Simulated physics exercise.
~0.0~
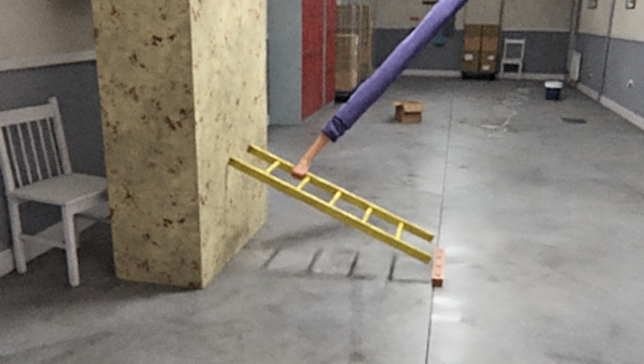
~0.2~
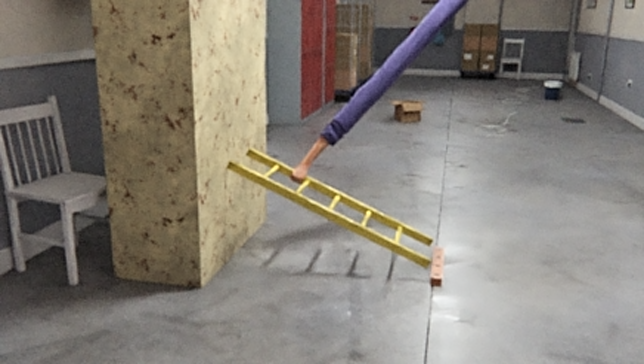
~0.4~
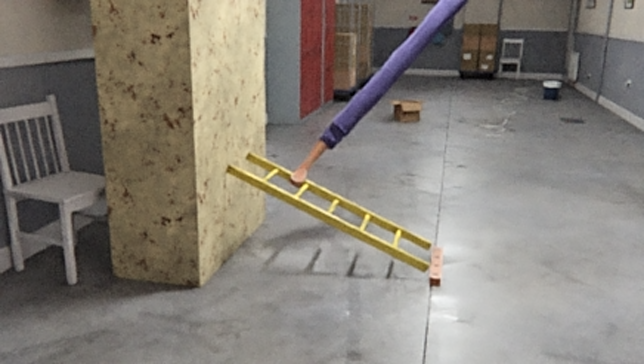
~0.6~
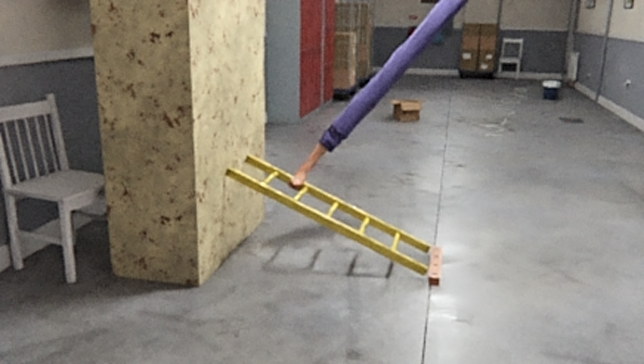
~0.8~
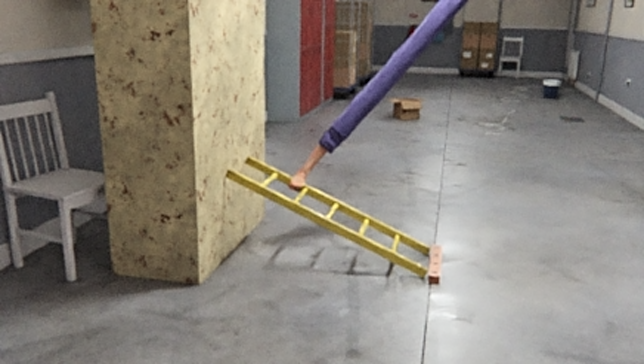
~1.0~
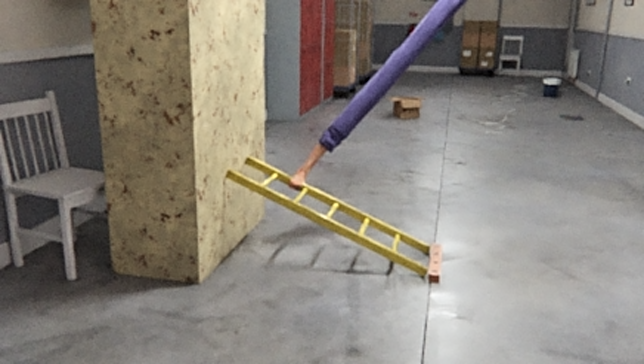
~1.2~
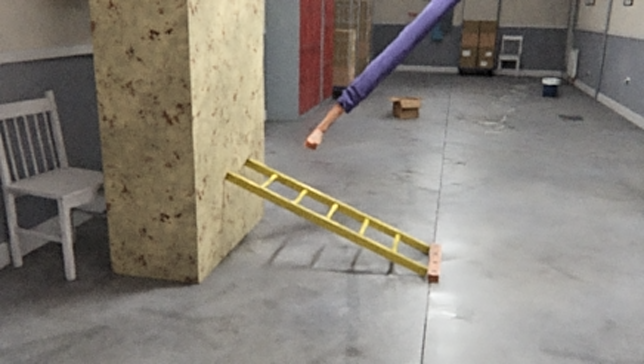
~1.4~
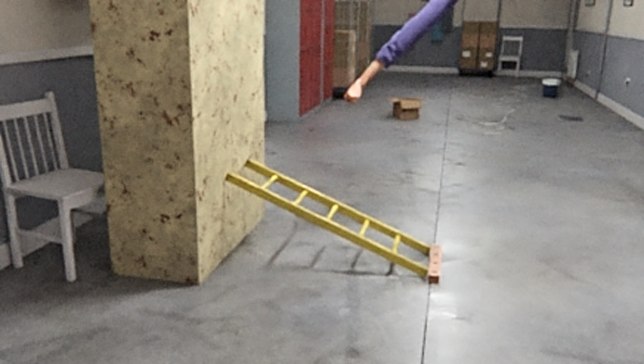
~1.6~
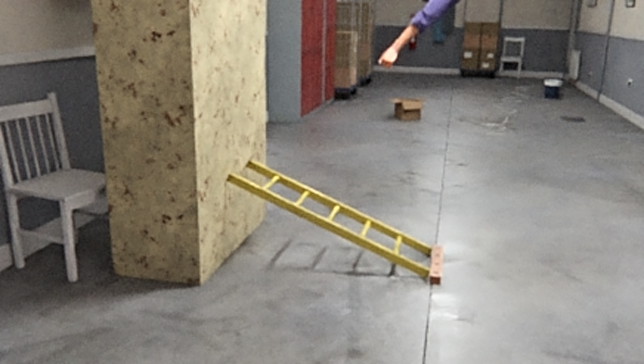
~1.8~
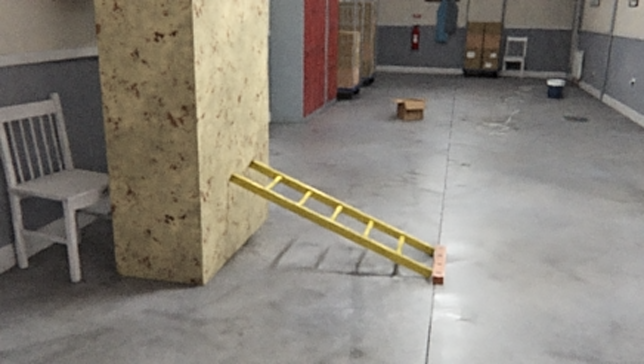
A yellow rack, shaped like a short ladder, is lowered slightly by a purple-sleeved arm reaching in from the top, in a grey-floored indoor hall seen from a gently swaying, slightly raised view. Its left end leans against a tall, mottled cream block, and its right end rests at a small reddish-brown strip on the floor. A white chair stands at the left, with red panels, boxes and a small carton farther back. The hand steadies the rack, then lets go and withdraws upward out of view. Left alone, the rack stays leaning, its foot still against the strip.
